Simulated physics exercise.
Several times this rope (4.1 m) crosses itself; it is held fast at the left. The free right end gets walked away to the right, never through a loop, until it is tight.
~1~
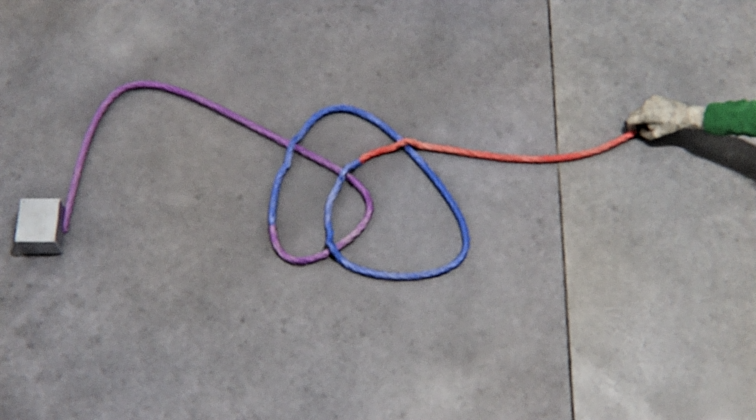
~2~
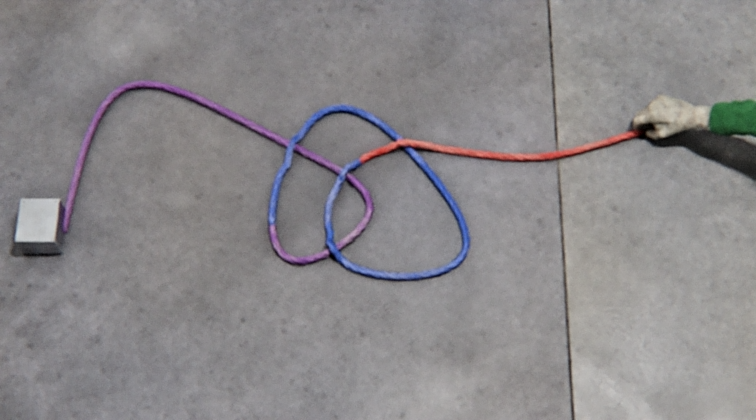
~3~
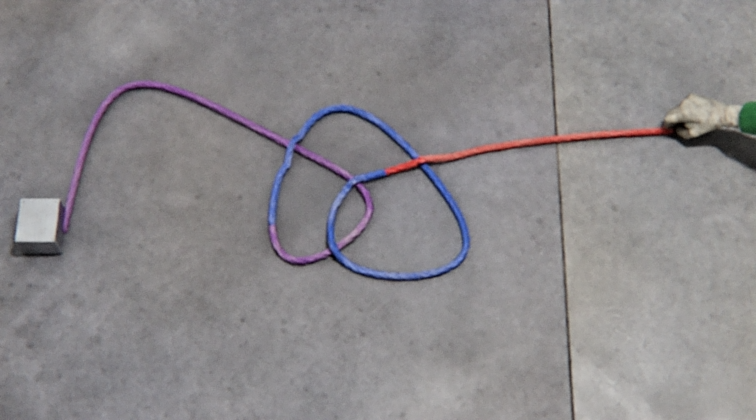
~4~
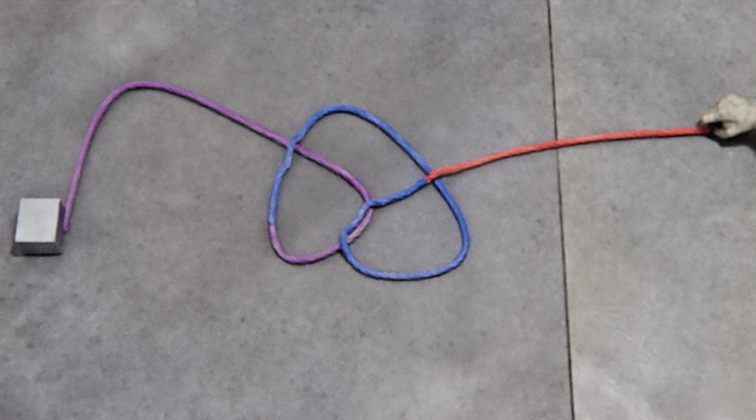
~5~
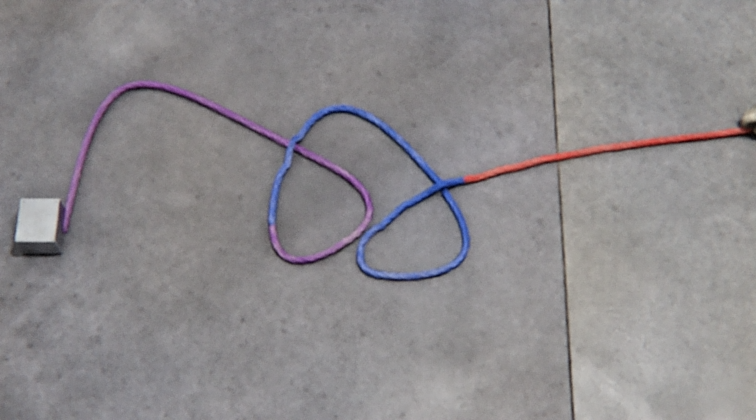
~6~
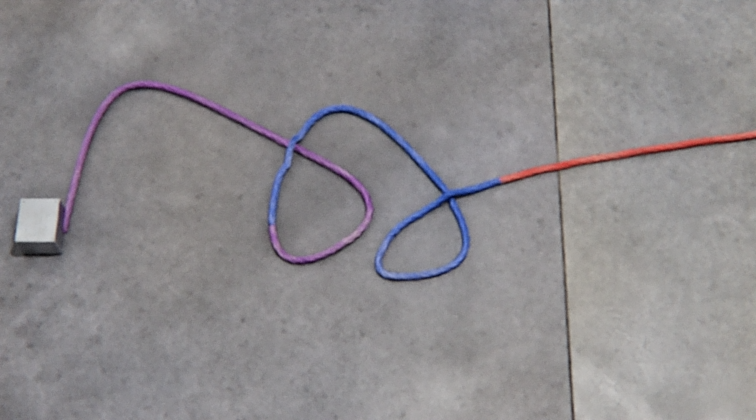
Looped purple, blue and red rope on grey concrete, a gloved hand pulling its red end rightward, shrinking the right loop.
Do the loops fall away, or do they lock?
It is going to go straight.
Next, the ends are 2.5 m apart, loops still 56 cm across.
Then, the ends are 3.1 m apart, loops still 55 cm across.
After that, the ends are 3.8 m apart, loops still 36 cm across.
Later, the ends are 4.1 m apart, and it runs straight.
At the end, the ends are 4.1 m apart, and it runs straight.
